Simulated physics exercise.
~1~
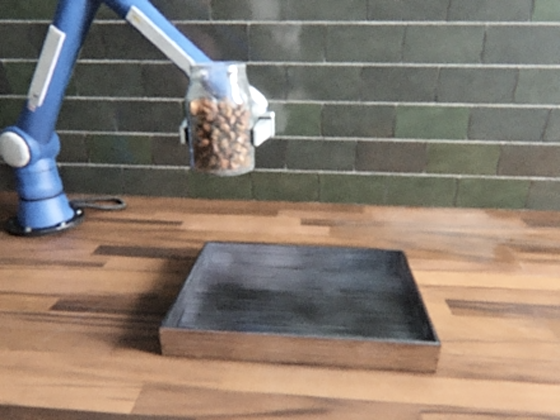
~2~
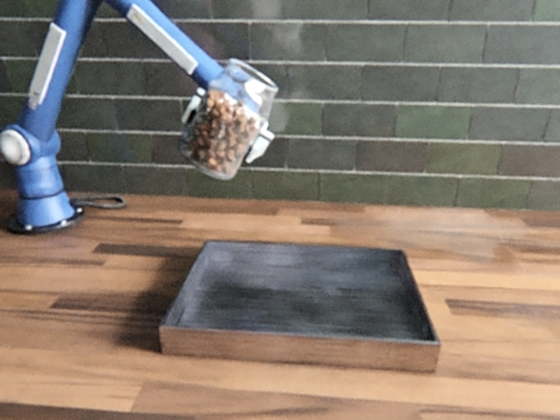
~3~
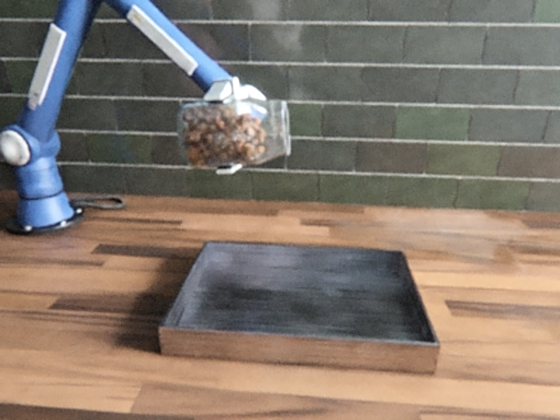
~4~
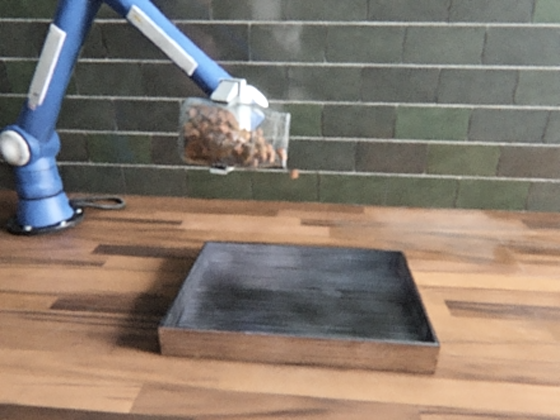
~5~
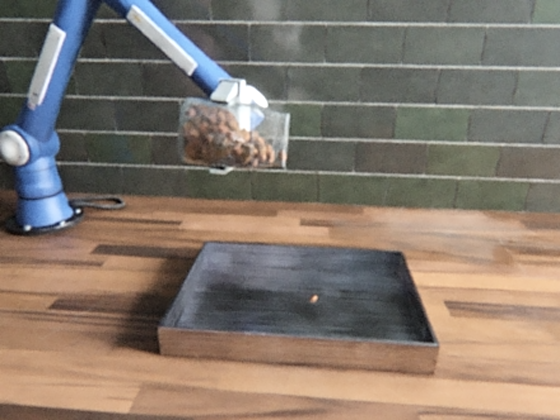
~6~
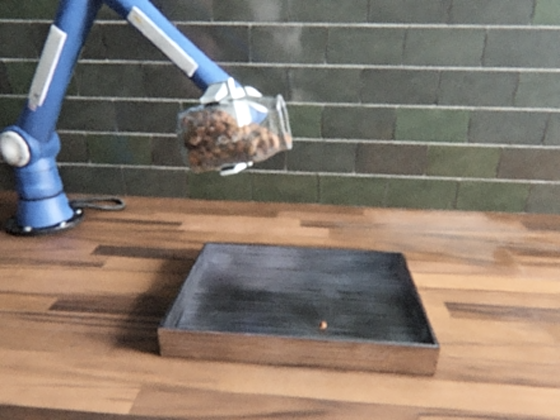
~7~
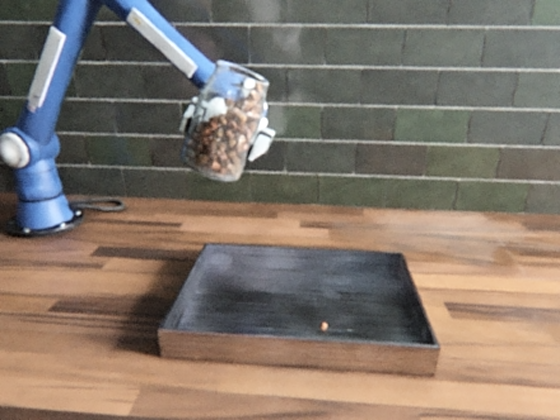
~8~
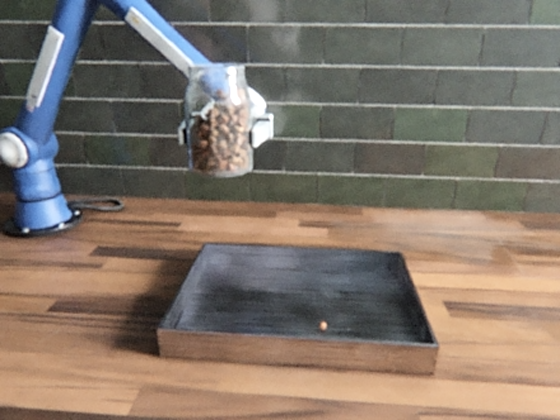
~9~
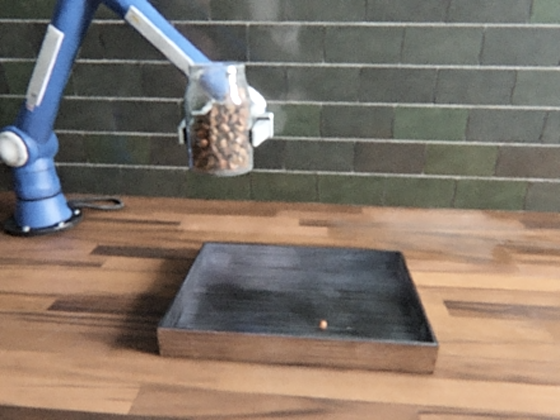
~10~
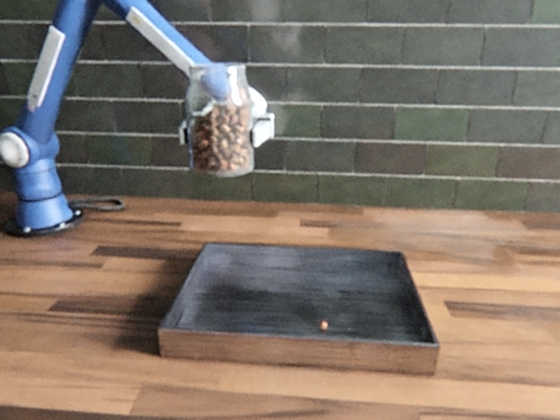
A blue robot arm tipped a clear jar of brown pellets onto its side above a dark, shallow tray, and a single pellet dropped in. The arm then turned the jar upright again, still nearly full, leaving that lone piece in the tray.
